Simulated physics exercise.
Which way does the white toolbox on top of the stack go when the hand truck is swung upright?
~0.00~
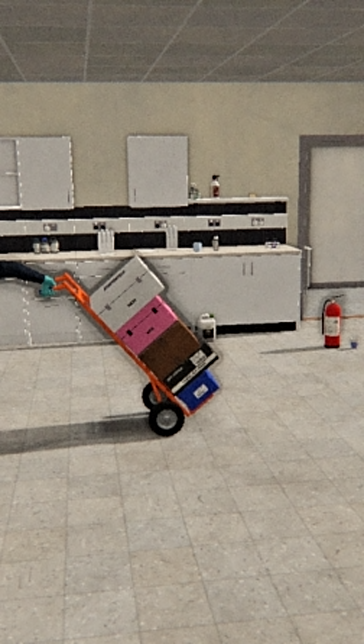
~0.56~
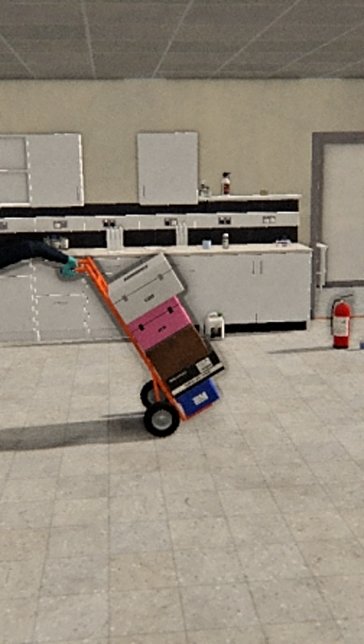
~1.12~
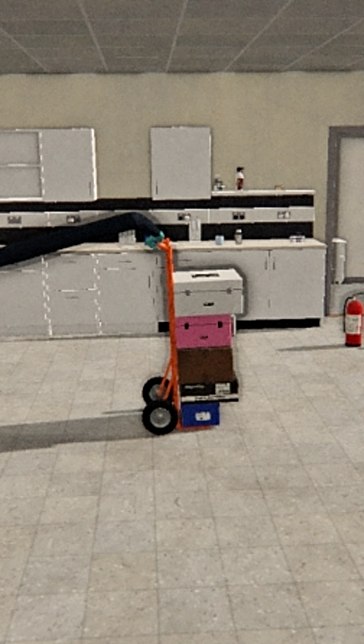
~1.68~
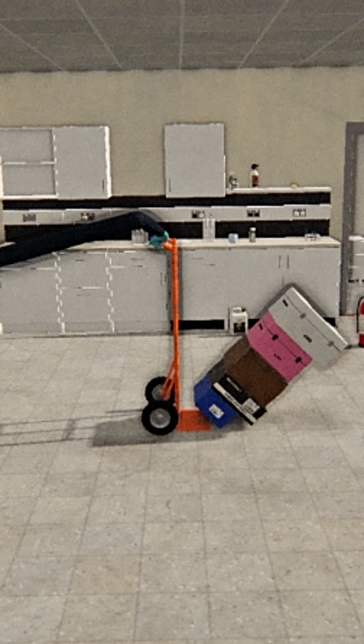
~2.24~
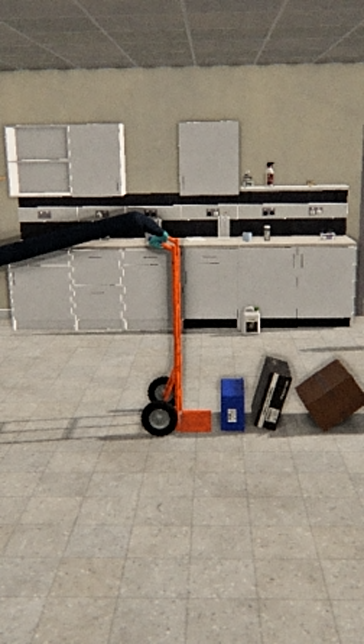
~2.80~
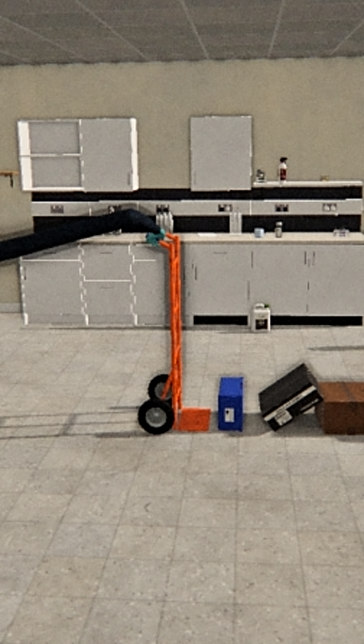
The white toolbox moves to the right, tipping over with the rest of the stack away from the upright hand truck.
In the video, a dark arm with a teal gripper swings a loaded orange hand truck upright, and the stacked boxes topple off to the right. The truck stays standing while the blue tote, black parcel and brown parcel end up spread in a row beside it.
